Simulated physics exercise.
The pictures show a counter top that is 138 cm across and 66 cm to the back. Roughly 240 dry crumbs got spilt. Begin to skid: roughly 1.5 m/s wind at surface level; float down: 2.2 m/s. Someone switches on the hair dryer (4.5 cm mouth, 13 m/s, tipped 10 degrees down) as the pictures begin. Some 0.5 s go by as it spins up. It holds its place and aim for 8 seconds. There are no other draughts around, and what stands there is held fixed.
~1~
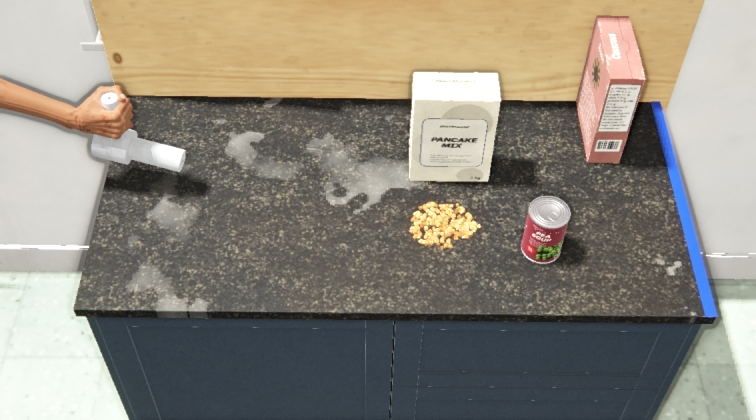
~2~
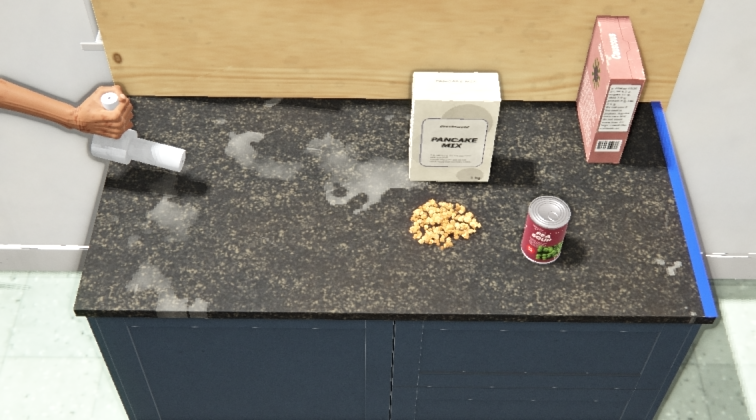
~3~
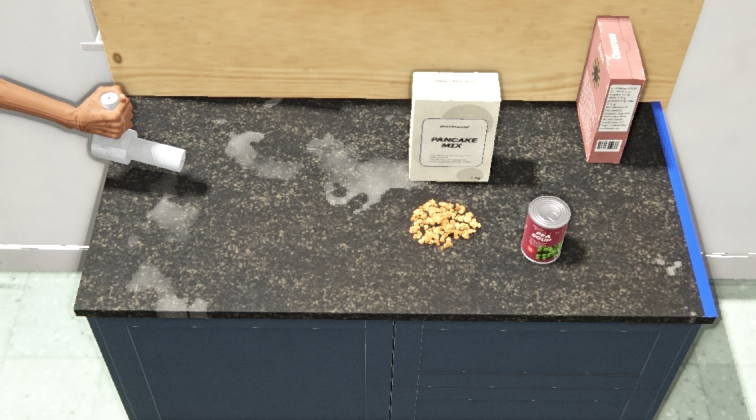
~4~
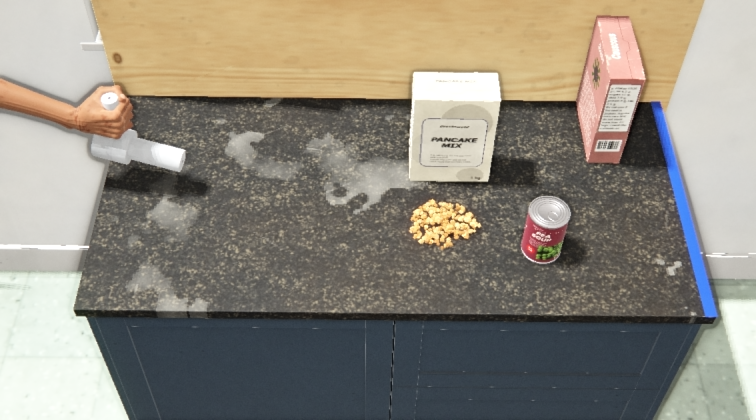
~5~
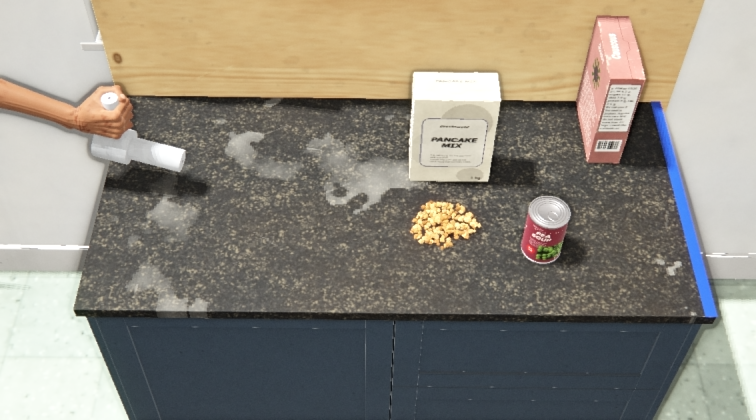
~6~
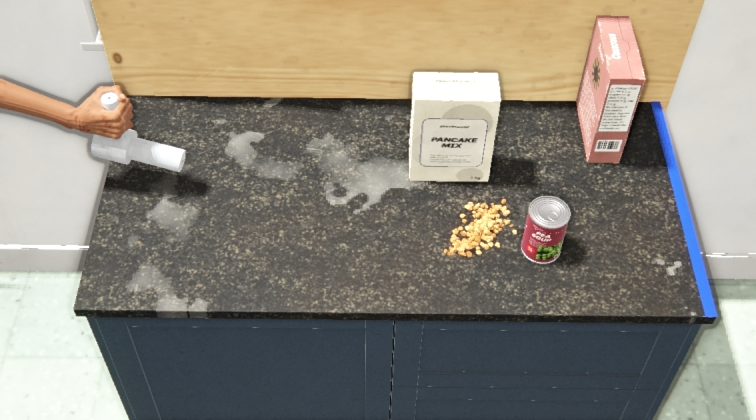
The footage shows a hand holding a hair dryer at the left of a dark speckled counter, where a pile of crumbs lies still between a pancake mix box and a tin, then spreads and shifts slightly right toward the tin.
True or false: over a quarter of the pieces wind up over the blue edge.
True.
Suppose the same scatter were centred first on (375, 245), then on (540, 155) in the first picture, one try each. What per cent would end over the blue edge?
4 and 1 in a hundred, respectively.
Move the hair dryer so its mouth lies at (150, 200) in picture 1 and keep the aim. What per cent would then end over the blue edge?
Around 90 per cent would end up there.
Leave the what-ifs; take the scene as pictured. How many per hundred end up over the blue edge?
Result: Close to 60 in a hundred.
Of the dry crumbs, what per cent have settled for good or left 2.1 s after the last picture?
About 100 %.
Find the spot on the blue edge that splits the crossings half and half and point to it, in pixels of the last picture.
At roughly pixel (697, 240).
Then, 1.2 s after the last picture, 58 % are over the blue edge; 98 % have settled or left.
Then, 2.1 s after the last picture, 58 % are over the blue edge; 98 % have settled or left.
Then, 4.0 s after the last picture, 58 % are over the blue edge; 98 % have settled or left.
Then, 7.6 s after the last picture, at the end, 58 % are over the blue edge.
